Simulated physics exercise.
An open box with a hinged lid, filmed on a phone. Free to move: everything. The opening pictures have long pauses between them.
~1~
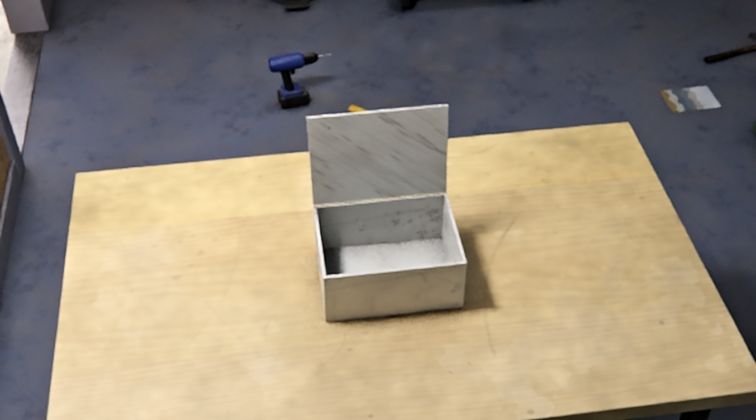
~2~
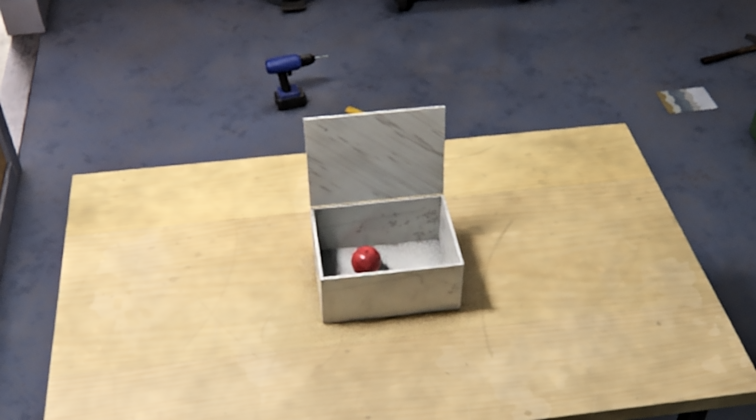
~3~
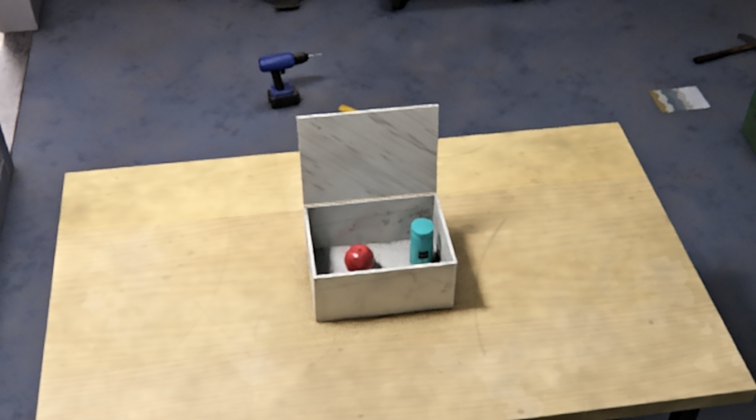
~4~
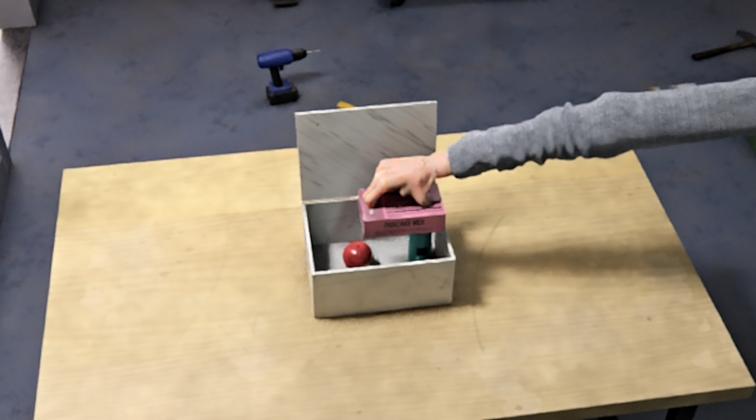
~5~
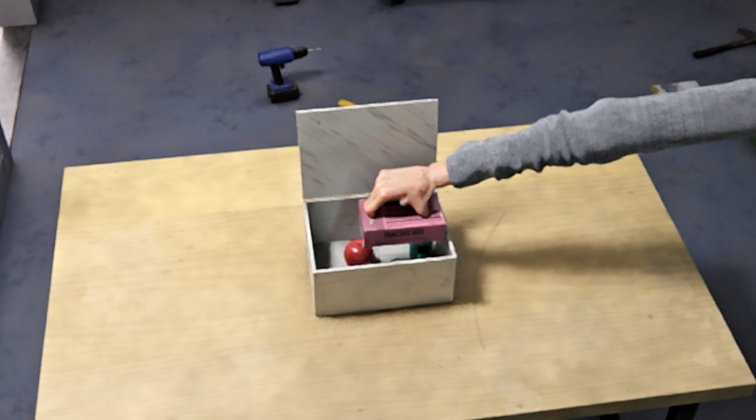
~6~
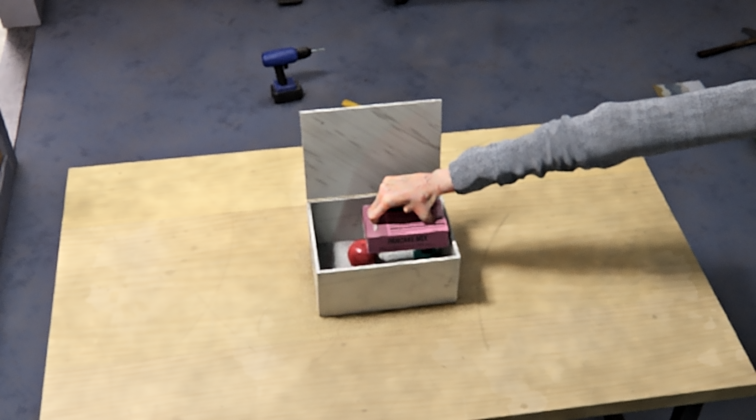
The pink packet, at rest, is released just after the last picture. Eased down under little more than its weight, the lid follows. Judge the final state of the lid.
The lid is fully down.
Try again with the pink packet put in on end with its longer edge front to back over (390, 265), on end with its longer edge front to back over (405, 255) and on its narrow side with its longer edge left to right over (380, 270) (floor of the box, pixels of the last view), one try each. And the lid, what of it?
In the first case it is held up; in the second case it shuts flat; in the third case it shuts flat.
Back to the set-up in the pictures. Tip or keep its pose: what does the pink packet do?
After all that, it finishes out of line.
Then, 1.10 s later than the last frame, lid starting down; pink packet on its side near (403, 268); red apple moved about its own width.
Then, 1.70 s later than the last frame, lid 46° above the rim; pink packet on its side near (403, 268); red apple moved about its own width.
When it is over, lid shut; lying over in the box, pink packet; moved from the start, red apple; turquoise shaker as before. End places, in pixels of the last picture, pink packet near (403, 268).
